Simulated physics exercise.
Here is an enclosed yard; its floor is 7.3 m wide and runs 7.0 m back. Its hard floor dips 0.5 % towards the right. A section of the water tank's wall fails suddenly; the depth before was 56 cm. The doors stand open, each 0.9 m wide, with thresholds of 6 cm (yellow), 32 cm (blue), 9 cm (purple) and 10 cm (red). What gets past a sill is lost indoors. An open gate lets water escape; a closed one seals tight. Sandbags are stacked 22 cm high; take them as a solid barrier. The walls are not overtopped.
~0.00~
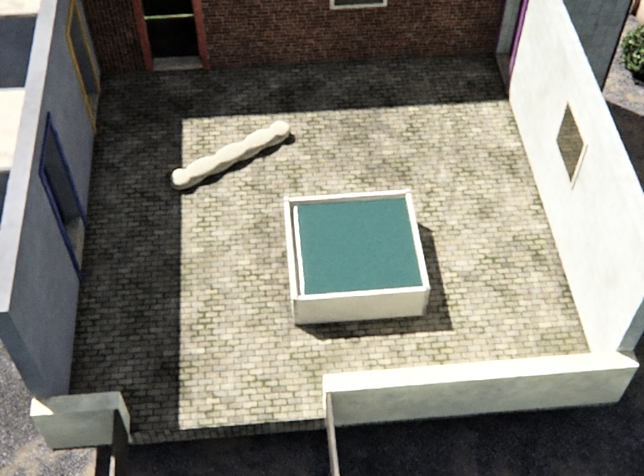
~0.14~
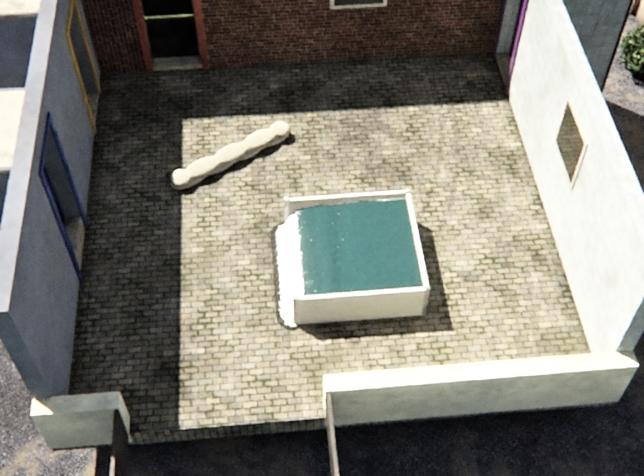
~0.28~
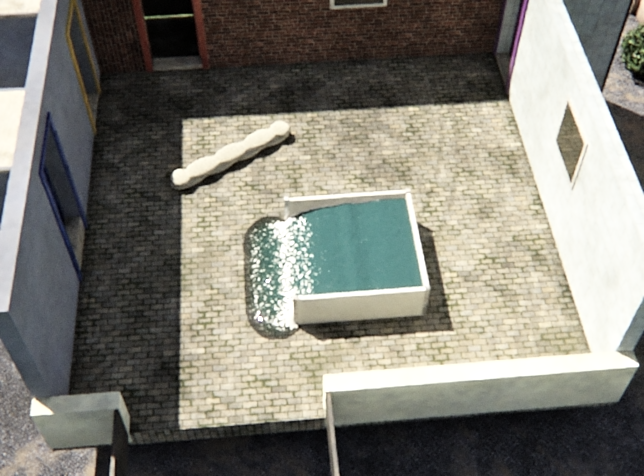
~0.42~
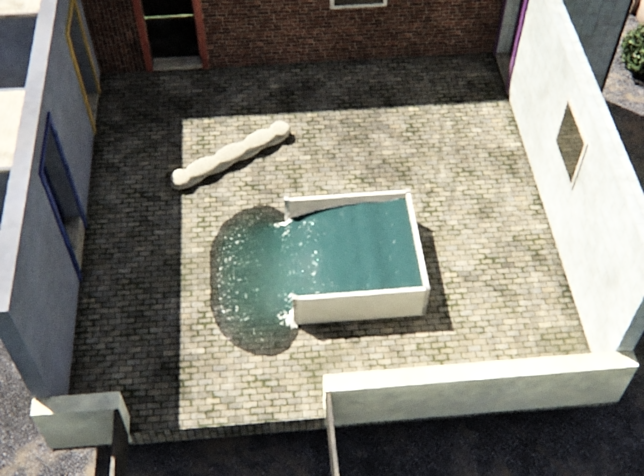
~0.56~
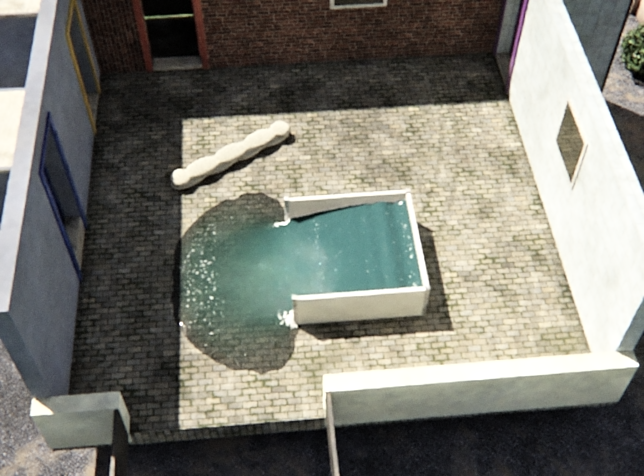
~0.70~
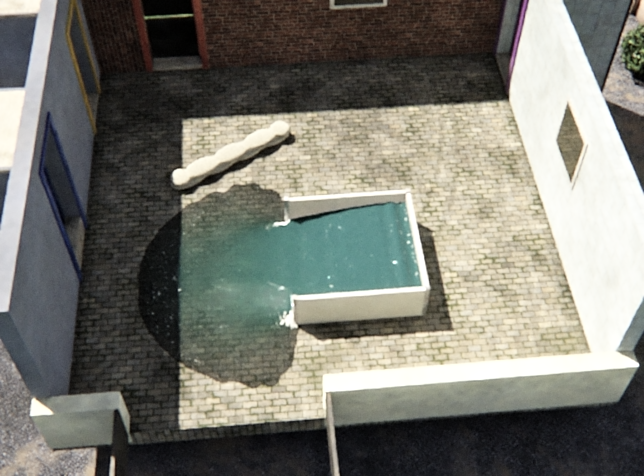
In a walled, paved yard with a pale twisted barrier lying near the back, a white-walled tank of teal water sits full and still. Its left wall gives way, and water pours through in white froth, then spreads leftward across the paving in a widening, rounded sheet that reaches the shaded bricks.
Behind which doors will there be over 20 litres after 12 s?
The water let in: At the yellow door it stays under the limit; at the blue door it stays under the limit; at the purple door it stays under the limit; at the red door it stays under the limit.
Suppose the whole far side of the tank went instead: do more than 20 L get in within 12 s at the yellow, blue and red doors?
Then: Yellow below, blue below, red below.
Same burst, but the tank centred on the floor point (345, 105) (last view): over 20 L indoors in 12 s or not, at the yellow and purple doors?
Then: Yellow above, purple below.
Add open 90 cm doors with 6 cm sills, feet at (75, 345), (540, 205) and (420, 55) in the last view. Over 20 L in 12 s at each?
In turn: Above, below, not over.
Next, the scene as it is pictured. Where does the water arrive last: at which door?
It is the purple one.
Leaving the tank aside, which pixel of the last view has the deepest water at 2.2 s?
At about (67, 421).
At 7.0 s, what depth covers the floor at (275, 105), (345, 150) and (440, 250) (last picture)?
About 3, 1 and 0 cm.
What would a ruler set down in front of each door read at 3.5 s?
In cm: Yellow 5, blue 15, purple 0, red 6.
After 1.4 s water covers 25 % of the floor and is deepest (27 cm) near (80, 288); yellow door not reached, blue door 22 cm at the sill, 0 L in, purple door not reached, red door not reached.
After 2.2 s water covers 25 % of the floor and is deepest (34 cm) near (67, 421); yellow door not reached, blue door 25 cm at the sill, 0 L in, purple door not reached, red door not reached.
After 3.5 s water covers 35 % of the floor and is deepest (20 cm) near (67, 421); yellow door 5 cm at the sill, 0 L in, blue door 15 cm at the sill, 0 L in, purple door not reached, red door 6 cm at the sill, 0 L in.
After 7.0 s water covers 65 % of the floor and is deepest (8 cm) near (98, 105); yellow door 6 cm at the sill, 1 L in, blue door 5 cm at the sill, 0 L in, purple door not reached, red door 7 cm at the sill, 3 L in.
After 12.0 s water covers 90 % of the floor and is deepest (8 cm) near (483, 62); yellow door 3 cm at the sill, 3 L in, blue door 2 cm at the sill, 0 L in, purple door 8 cm at the sill, 0 L in, red door 3 cm at the sill, 3 L in.
